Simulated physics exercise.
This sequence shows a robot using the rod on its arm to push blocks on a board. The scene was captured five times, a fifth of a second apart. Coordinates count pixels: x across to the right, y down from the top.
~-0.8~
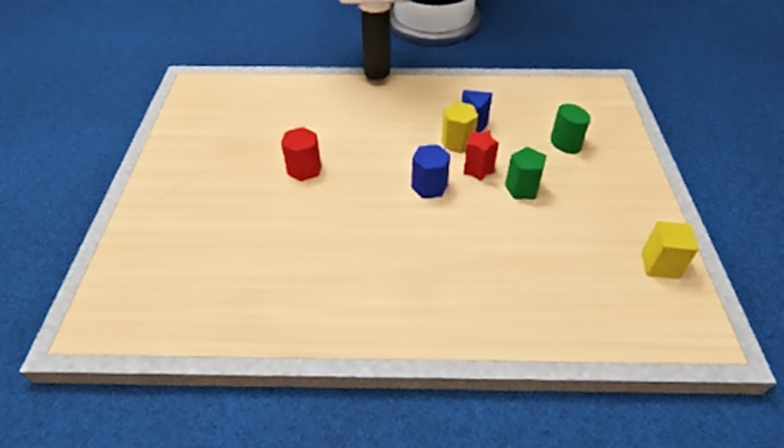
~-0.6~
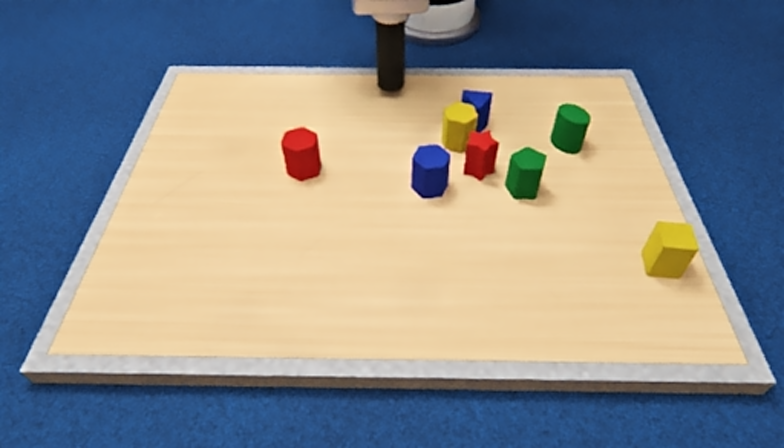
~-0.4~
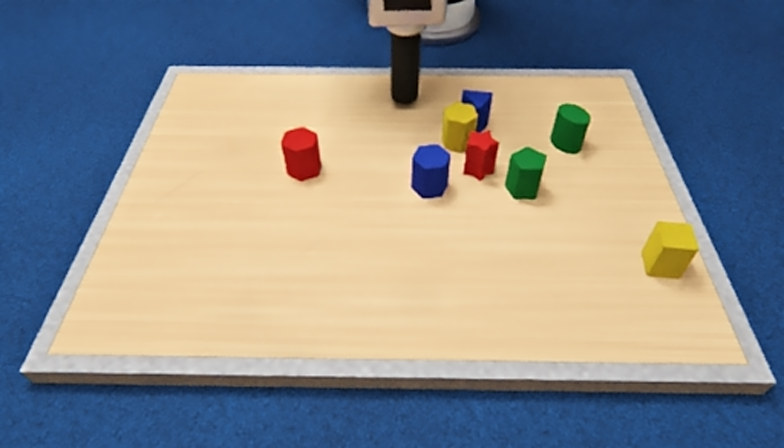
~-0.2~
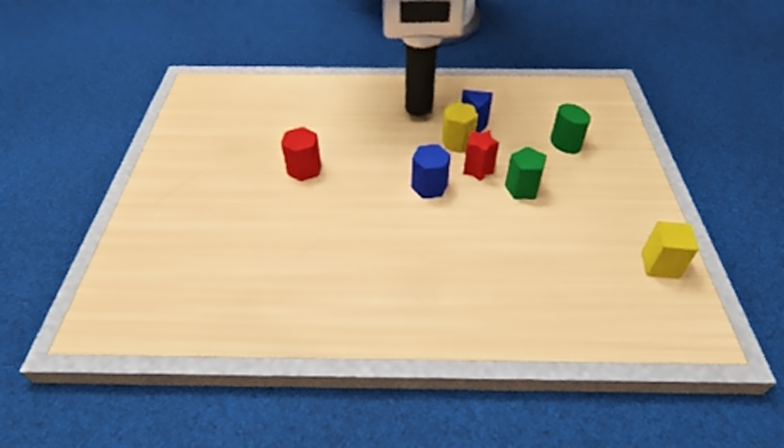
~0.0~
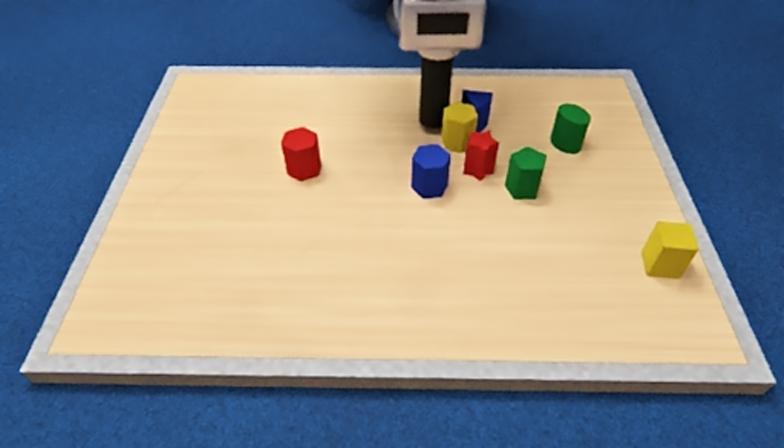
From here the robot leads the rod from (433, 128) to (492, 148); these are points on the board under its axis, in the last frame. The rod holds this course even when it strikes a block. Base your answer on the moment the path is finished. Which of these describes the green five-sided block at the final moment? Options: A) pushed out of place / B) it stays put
Answer: B.
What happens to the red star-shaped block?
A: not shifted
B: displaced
The answer is B.
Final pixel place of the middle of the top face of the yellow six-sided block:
At (514, 137).
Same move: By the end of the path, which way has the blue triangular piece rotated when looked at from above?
The block turns counter-clockwise.
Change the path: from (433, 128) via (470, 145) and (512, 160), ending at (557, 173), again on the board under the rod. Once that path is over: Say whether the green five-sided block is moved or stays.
It shifts position.
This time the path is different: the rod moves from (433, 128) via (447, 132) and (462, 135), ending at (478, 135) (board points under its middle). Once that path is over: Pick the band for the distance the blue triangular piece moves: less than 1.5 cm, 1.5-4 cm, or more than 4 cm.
The answer here is from 1.5 to 4 cm.
On the path given first. Halfway along, rod at (463, 130); yellow six-sided block at (486, 123), turned 15° clockwise; blue triangular piece at (482, 97), turned 15° anticlockwise; red star-shaped block at (485, 142), turned 10° clockwise.
At the end, rod at (493, 140); yellow six-sided block at (514, 137), turned 40° clockwise; blue triangular piece at (487, 97), turned 35° anticlockwise; red star-shaped block at (490, 149), turned 55° clockwise; green five-sided block unmoved.
